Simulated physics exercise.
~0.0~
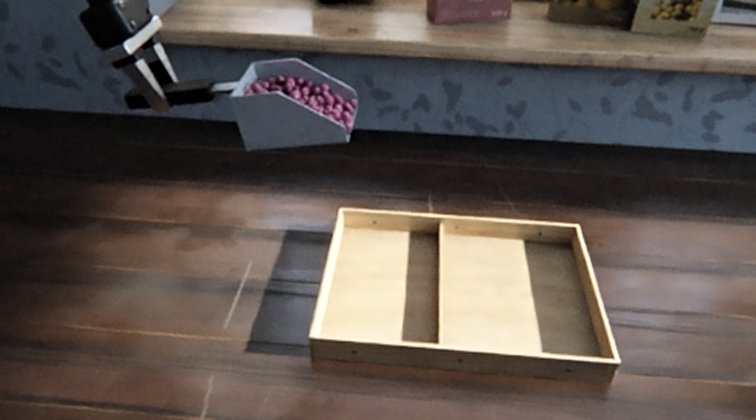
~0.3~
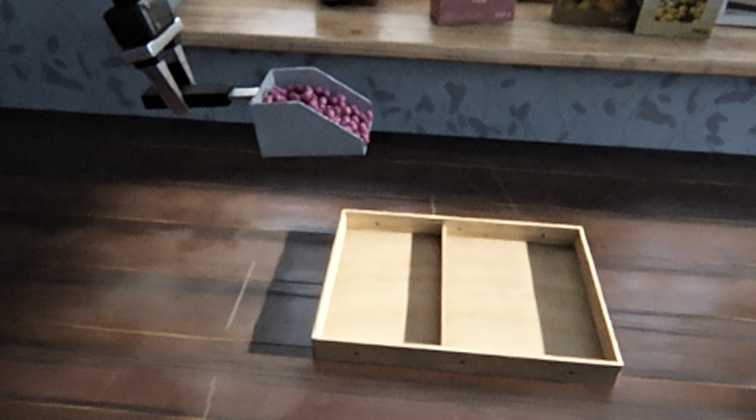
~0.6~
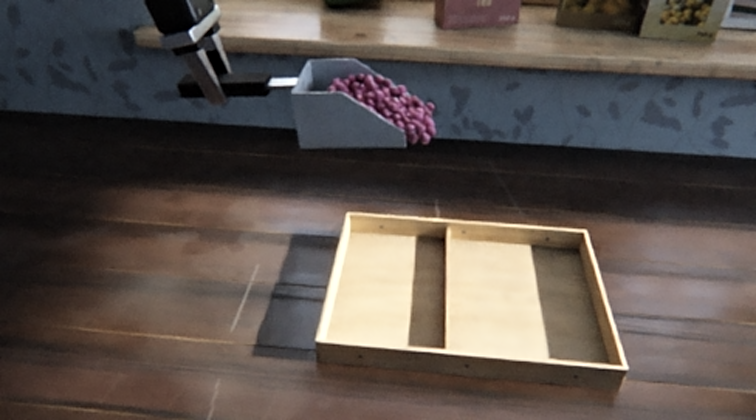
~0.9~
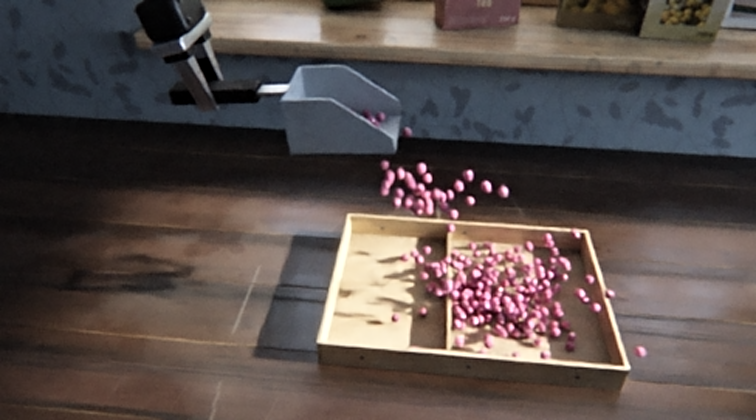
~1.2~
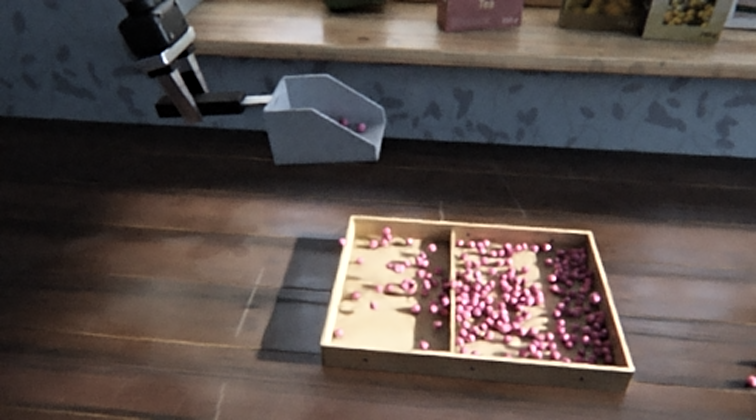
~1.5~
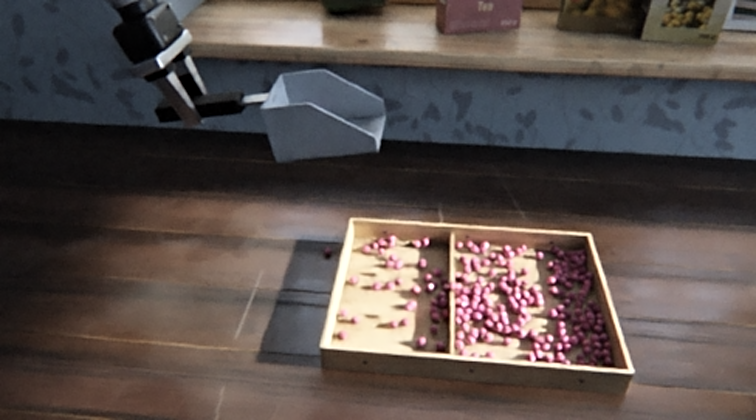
To begin with, a robot arm holds a grey, open-fronted scoop heaped with small pinkish-purple beads above a dark wooden table, where a shallow wooden tray split by a cross wall lies. The arm carries the scoop to the right, and the beads slide forward to its open lip. The scoop then moves back a little to the left as the beads pour out and scatter down over the tray. Most land in the right-hand part, while fewer drop into the left and a few stray outside. Finally, the nearly emptied scoop hovers above while the beads lie spread across both parts, thickest on the right.
